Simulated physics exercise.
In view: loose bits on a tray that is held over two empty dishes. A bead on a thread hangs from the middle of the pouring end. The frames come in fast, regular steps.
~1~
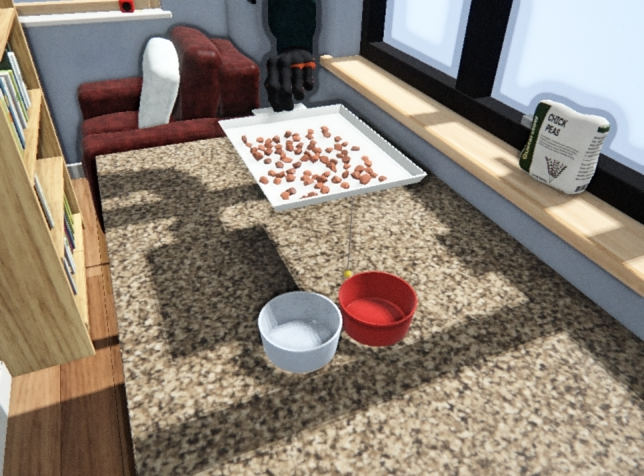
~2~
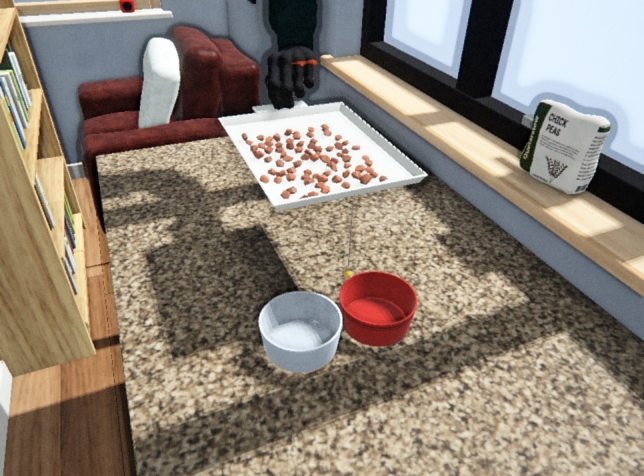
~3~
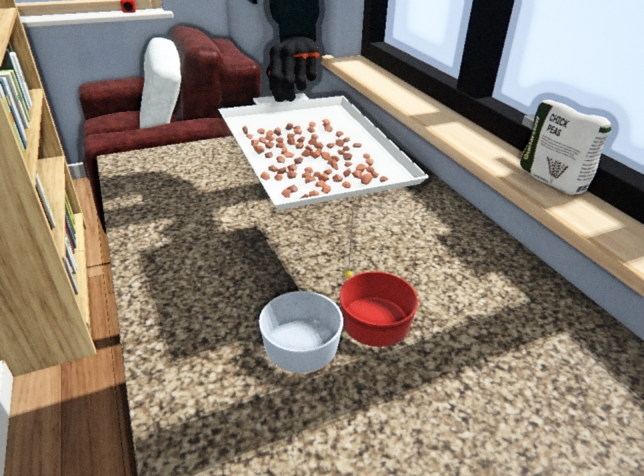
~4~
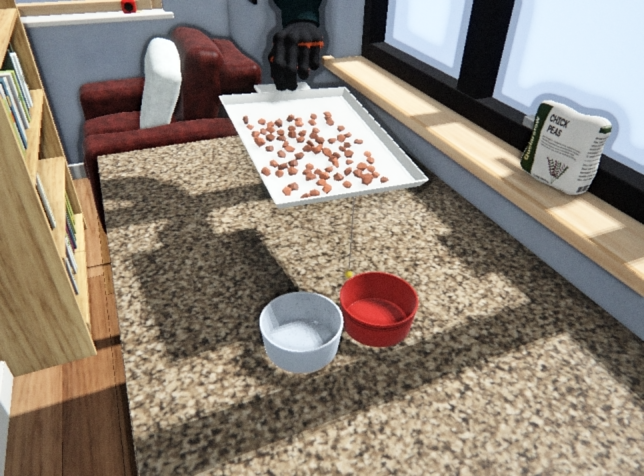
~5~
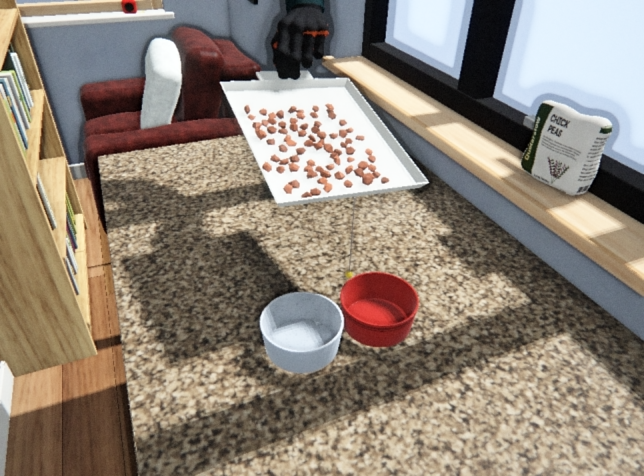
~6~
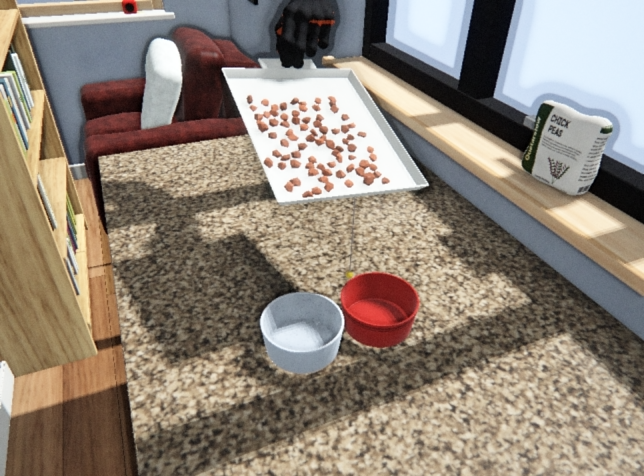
In a room with a sofa and bookshelf, a dark gloved hand holds a white tray of reddish bits above a speckled surface with two empty dishes, then gradually raises the tray's far end, tilting it toward its right front corner.
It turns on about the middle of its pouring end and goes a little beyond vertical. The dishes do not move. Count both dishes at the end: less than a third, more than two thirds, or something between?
Caught overall: Between a third and two thirds.
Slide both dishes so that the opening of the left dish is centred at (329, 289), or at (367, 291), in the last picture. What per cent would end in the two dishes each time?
In turn 60 and 80 in a hundred.
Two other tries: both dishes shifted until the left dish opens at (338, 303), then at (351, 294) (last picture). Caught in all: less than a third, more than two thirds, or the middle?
In turn: Above two thirds; beyond two thirds.
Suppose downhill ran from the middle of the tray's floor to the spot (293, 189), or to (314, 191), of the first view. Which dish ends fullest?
At the first place the left dish, at the second the left dish.
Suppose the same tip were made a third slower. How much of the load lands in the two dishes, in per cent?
It comes to 60 per cent or so.
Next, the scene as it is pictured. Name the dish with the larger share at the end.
That is the dish on the right.
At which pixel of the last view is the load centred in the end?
Close to (398, 318).
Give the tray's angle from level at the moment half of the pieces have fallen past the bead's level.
At about 80°.
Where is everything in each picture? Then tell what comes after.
Corners of the pouring end at (277, 202) and (420, 173), level; middle of the load at (314, 159), bits of crushed brick; left dish at (316, 359); right dish at (396, 333); bead on its thread at (347, 274), in the first picture.
Corners of the pouring end at (277, 201) and (420, 173), level; middle of the load at (314, 158), in the second picture.
Corners of the pouring end at (278, 200) and (421, 175), tipped barely, lowest at the right corner; middle of the load at (315, 155), in the third picture.
Corners of the pouring end at (279, 199) and (422, 177), tipped a little, lowest at the right corner; middle of the load at (316, 151), in the fourth picture.
Corners of the pouring end at (281, 198) and (422, 180), tipped a little, lowest at the right corner; middle of the load at (318, 146), in the fifth picture.
Corners of the pouring end at (282, 197) and (422, 182), tipped clearly, lowest at the right corner; middle of the load at (319, 143); left dish at (318, 360); right dish at (398, 334), in the sixth picture.
Soon after the last picture, tray tipped steeply; most on the tray; about a quarter in the air.
A little later, tray tipped past a quarter turn; a small part in the left dish; about a third in the right dish; about half outside both; a small part in the air.
Later still, tray tipped past a quarter turn; a small part in the left dish; about half in the right dish; about half outside both.
At rest, tray tipped past a quarter turn; a small part in the left dish; about half in the right dish; about half outside both.
